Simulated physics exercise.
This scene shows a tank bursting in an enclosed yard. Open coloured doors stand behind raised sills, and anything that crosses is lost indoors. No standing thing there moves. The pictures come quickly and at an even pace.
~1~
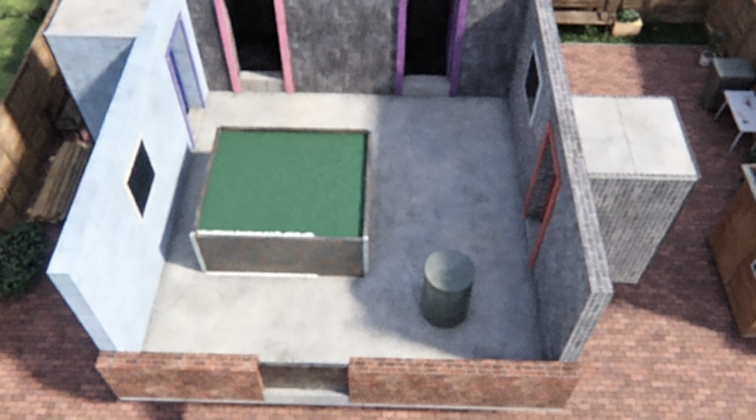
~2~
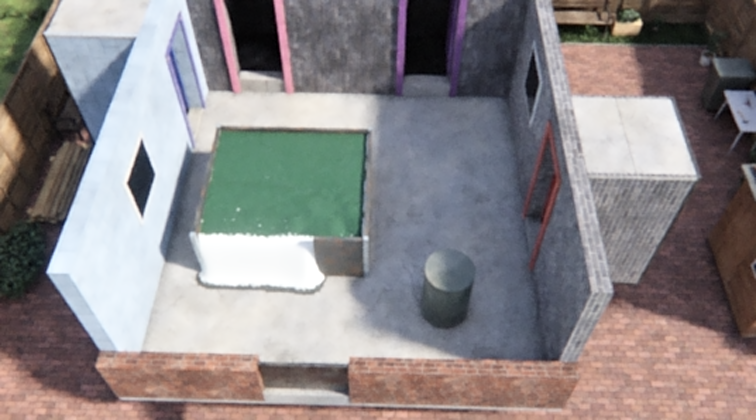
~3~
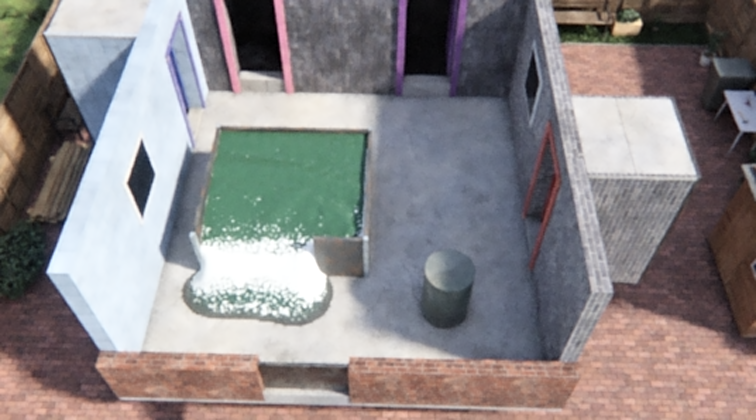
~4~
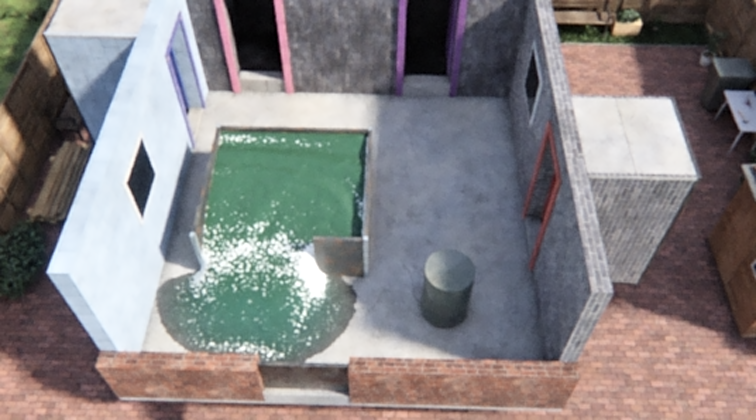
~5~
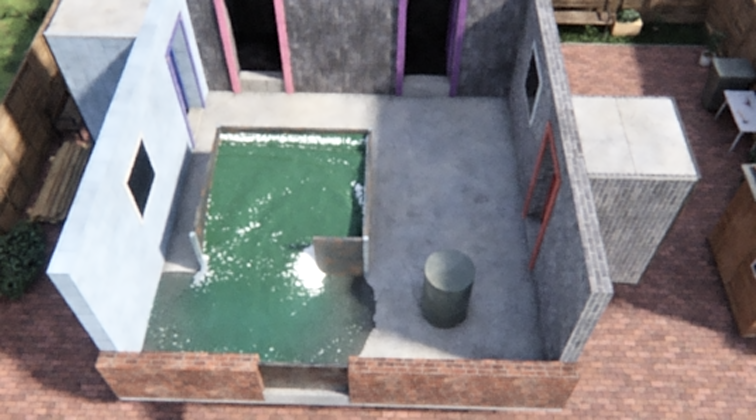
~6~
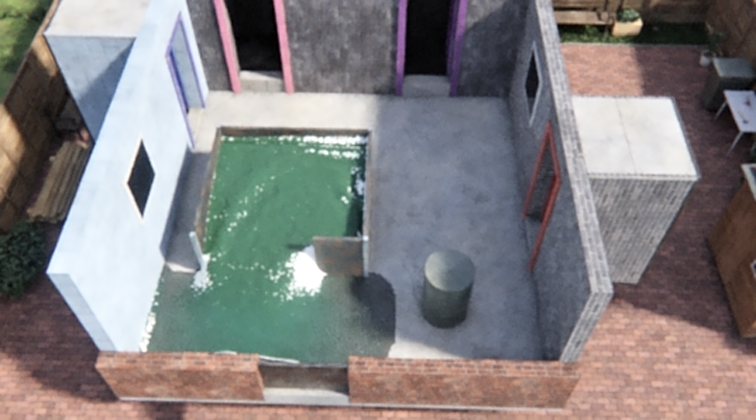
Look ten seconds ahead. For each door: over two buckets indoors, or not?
Result: Red door: More than two buckets, blue door: More than two buckets, purple door: No more than two buckets, pink door: No more than two buckets.
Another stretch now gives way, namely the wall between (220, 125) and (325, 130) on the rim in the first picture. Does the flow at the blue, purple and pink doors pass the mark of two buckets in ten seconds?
In that case the blue door overshoots, while the purple door undershoots and the pink door overshoots.
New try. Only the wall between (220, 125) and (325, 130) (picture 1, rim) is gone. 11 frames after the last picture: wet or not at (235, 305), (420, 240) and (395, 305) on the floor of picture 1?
Following the listed order, the three come out not reached, not reached and not reached.
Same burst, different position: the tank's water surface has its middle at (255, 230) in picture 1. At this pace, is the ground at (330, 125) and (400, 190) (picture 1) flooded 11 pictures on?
In order: Not reached and not reached.
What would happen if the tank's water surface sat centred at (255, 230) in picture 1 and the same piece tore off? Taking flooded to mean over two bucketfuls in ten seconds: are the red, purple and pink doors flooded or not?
Result: Red door misses it, purple door misses it, pink door misses it.
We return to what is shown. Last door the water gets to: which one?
I'd go with the one in purple.
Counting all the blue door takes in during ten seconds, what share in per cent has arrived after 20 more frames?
My estimate is close to 10 per cent.
A moment on, water covers 25 % of the floor; the red door not reached, the blue door not reached, the purple door not reached, the pink door not reached.
Next, water covers 40 % of the floor; the red door not reached, the blue door not reached, the purple door not reached, the pink door not reached.
Then, water covers 75 % of the floor; the red door wet at the sill, nothing in, the blue door under two buckets in, the purple door not reached, the pink door wet at the sill, nothing in.
Later, water covers 95 % of the floor; the red door under two buckets in, the blue door over two buckets in, the purple door wet at the sill, nothing in, the pink door wet at the sill, nothing in.
In the end, water covers 100 % of the floor; the red door over two buckets in, the blue door far over two buckets in, the purple door wet at the sill, nothing in, the pink door wet at the sill, nothing in.
